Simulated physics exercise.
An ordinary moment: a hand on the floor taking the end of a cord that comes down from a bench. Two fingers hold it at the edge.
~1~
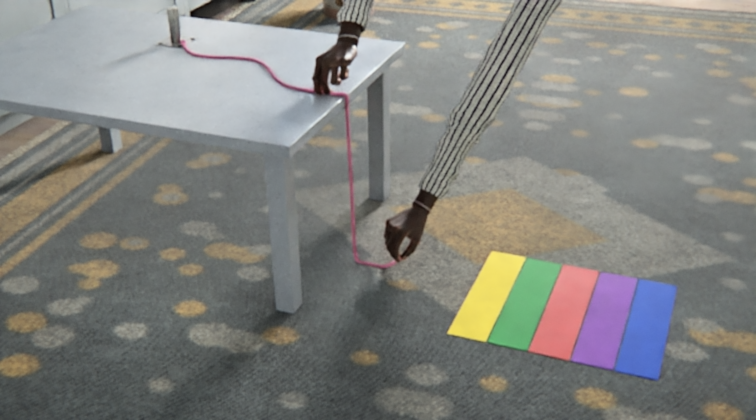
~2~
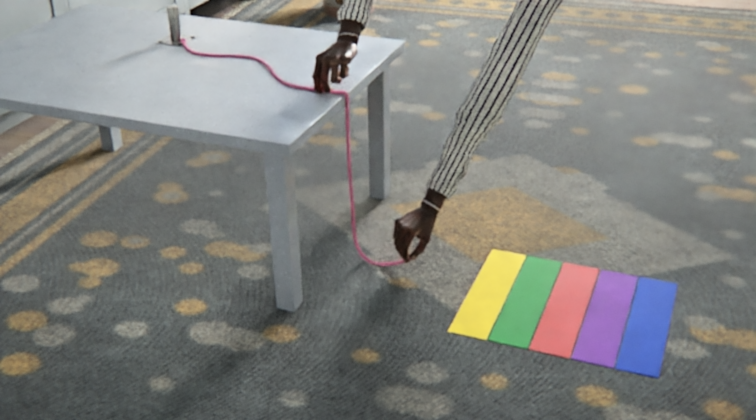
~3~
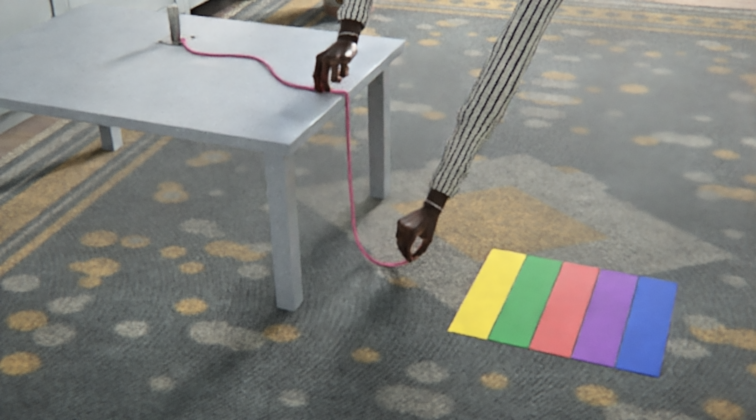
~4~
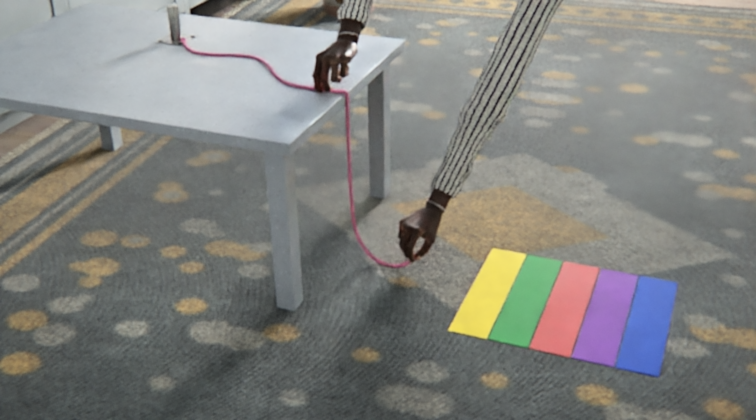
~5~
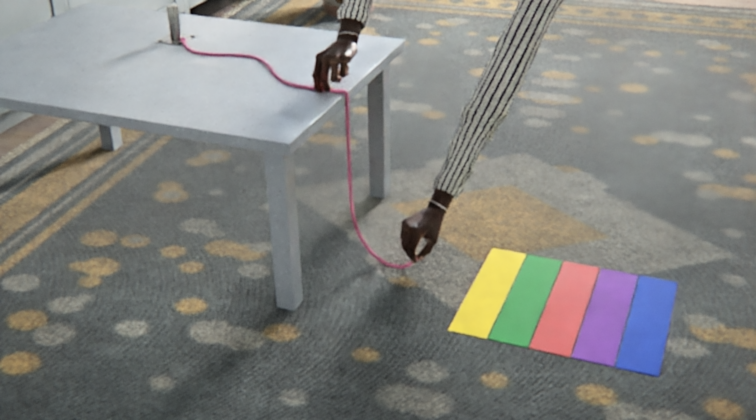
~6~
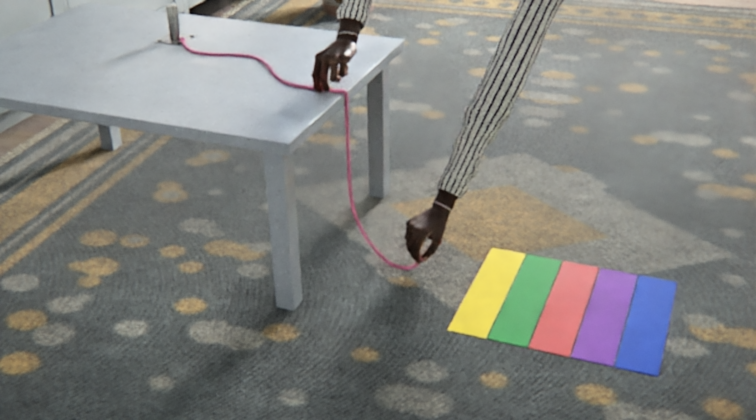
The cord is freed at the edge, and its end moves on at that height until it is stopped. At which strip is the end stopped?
It halts on the green strip.
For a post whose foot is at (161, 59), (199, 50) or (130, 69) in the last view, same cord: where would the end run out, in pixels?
In that order: (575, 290), (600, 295) and (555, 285).
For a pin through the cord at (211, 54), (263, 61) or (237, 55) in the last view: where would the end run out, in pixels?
In that order: (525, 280), (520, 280) and (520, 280).
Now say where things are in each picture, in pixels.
End (400, 258); yellow (475, 321); green (514, 330); red (555, 339); purple (597, 348); blue (641, 357), in the first picture.
End (409, 258); cord through (190, 51) (254, 58) (282, 81) (347, 100) (350, 176) (356, 243), in the second picture.
End (412, 258), in the third picture.
End (415, 258); cord through (191, 50) (254, 57) (282, 80) (347, 99) (350, 175) (361, 242), in the fourth picture.
End (417, 259), in the fifth picture.
End (421, 259); cord through (190, 50) (253, 57) (281, 80) (346, 98) (349, 175) (369, 241), in the sixth picture.
Soon after, end near (463, 268); short of the strips.
Then, end near (510, 277); over yellow.
At full stretch, end near (536, 282); over green. Over green.
